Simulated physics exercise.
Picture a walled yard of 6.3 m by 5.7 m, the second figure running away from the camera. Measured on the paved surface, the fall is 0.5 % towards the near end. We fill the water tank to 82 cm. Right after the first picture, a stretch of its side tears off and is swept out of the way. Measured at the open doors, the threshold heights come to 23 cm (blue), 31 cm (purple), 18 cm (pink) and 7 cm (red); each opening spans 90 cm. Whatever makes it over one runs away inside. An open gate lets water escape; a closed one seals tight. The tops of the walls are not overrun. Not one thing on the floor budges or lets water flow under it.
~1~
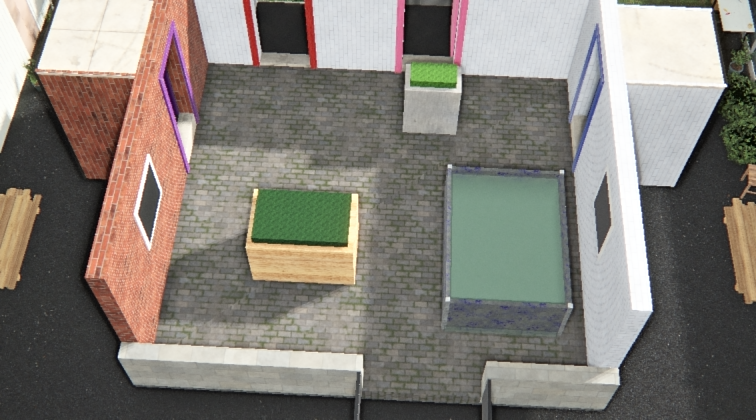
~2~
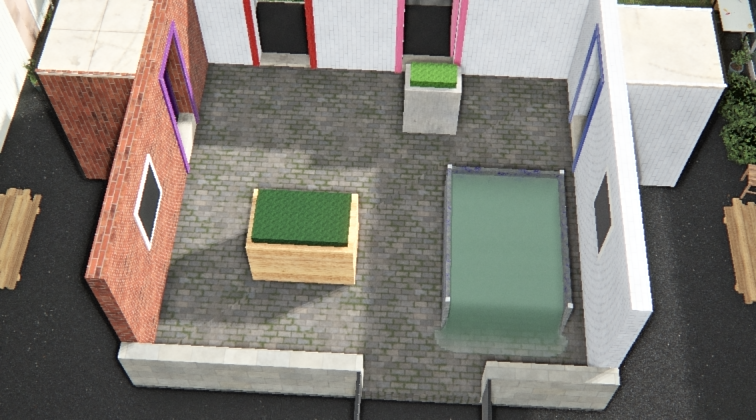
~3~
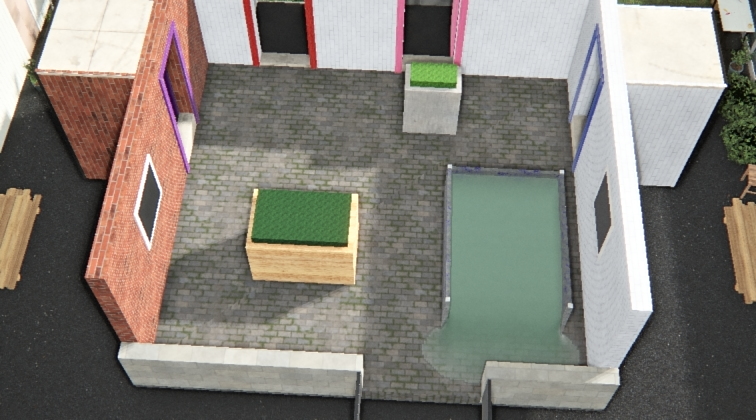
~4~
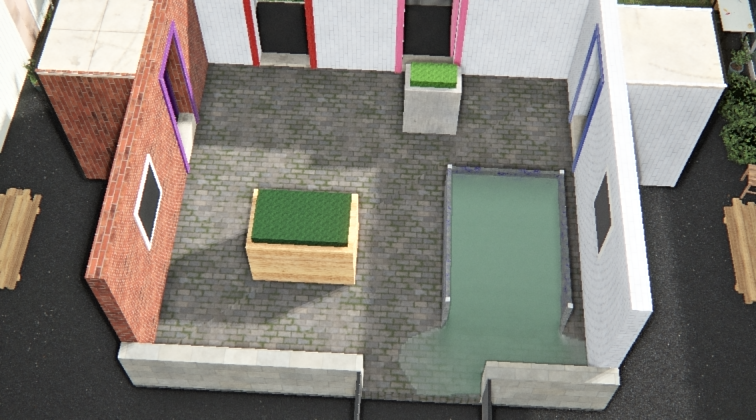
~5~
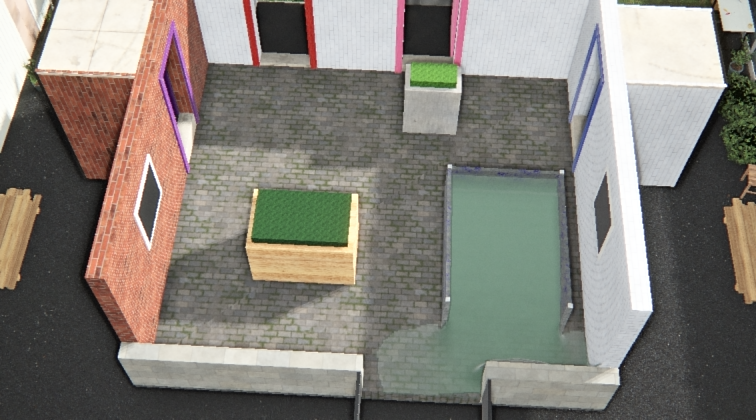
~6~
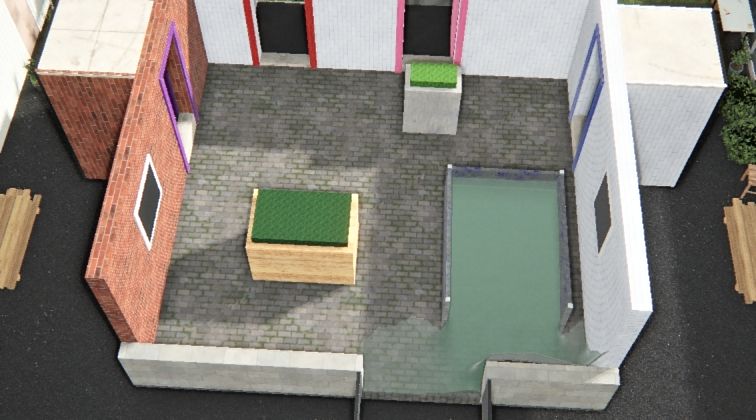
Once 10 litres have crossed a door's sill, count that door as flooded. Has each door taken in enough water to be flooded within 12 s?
Blue door: Beneath the limit; purple door: Beneath the limit; pink door: Beneath the limit; red door: Beneath the limit.
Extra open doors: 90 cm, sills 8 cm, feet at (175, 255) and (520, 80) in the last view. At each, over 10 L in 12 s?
First door short of the limit, second door beyond the limit.
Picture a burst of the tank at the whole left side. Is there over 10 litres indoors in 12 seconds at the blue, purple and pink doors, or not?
Compared with the limit, blue is lower, purple is lower and pink is lower.
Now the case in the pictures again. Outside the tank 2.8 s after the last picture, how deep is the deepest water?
About 26 cm.
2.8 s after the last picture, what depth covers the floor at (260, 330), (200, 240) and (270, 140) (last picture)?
Approximately 4, 0 and 0 centimetres, going through them in turn.
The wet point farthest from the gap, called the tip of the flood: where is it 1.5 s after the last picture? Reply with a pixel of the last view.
Point: Roughly (566, 83).
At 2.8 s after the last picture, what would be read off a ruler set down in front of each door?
You'd see blue at 7 cm, purple at 0 cm, pink at 6 cm and red at 0 cm.
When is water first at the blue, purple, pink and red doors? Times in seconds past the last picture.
Blue: 1.0 s; purple: 4.0 s; pink: 2.2 s; red: 3.4 s.
Then, 0.7 s after the last picture water covers 10 % of the floor and is deepest (68 cm) near (574, 385); blue door not reached, purple door not reached, pink door not reached, red door not reached.
Then, 1.5 s after the last picture water covers 25 % of the floor and is deepest (46 cm) near (562, 385); blue door 12 cm at the sill, 0 L in, purple door not reached, pink door not reached, red door not reached.
Then, 2.8 s after the last picture water covers 40 % of the floor and is deepest (26 cm) near (566, 83); blue door 7 cm at the sill, 0 L in, purple door not reached, pink door 6 cm at the sill, 0 L in, red door not reached.
Then, 6.3 s after the last picture water covers 70 % of the floor and is deepest (16 cm) near (574, 385); blue door 3 cm at the sill, 0 L in, purple door 6 cm at the sill, 0 L in, pink door 5 cm at the sill, 0 L in, red door 3 cm at the sill, 0 L in.
Then, 11.3 s after the last picture water covers 95 % of the floor and is deepest (10 cm) near (587, 386); blue door 3 cm at the sill, 0 L in, purple door 4 cm at the sill, 0 L in, pink door 4 cm at the sill, 0 L in, red door 4 cm at the sill, 0 L in.
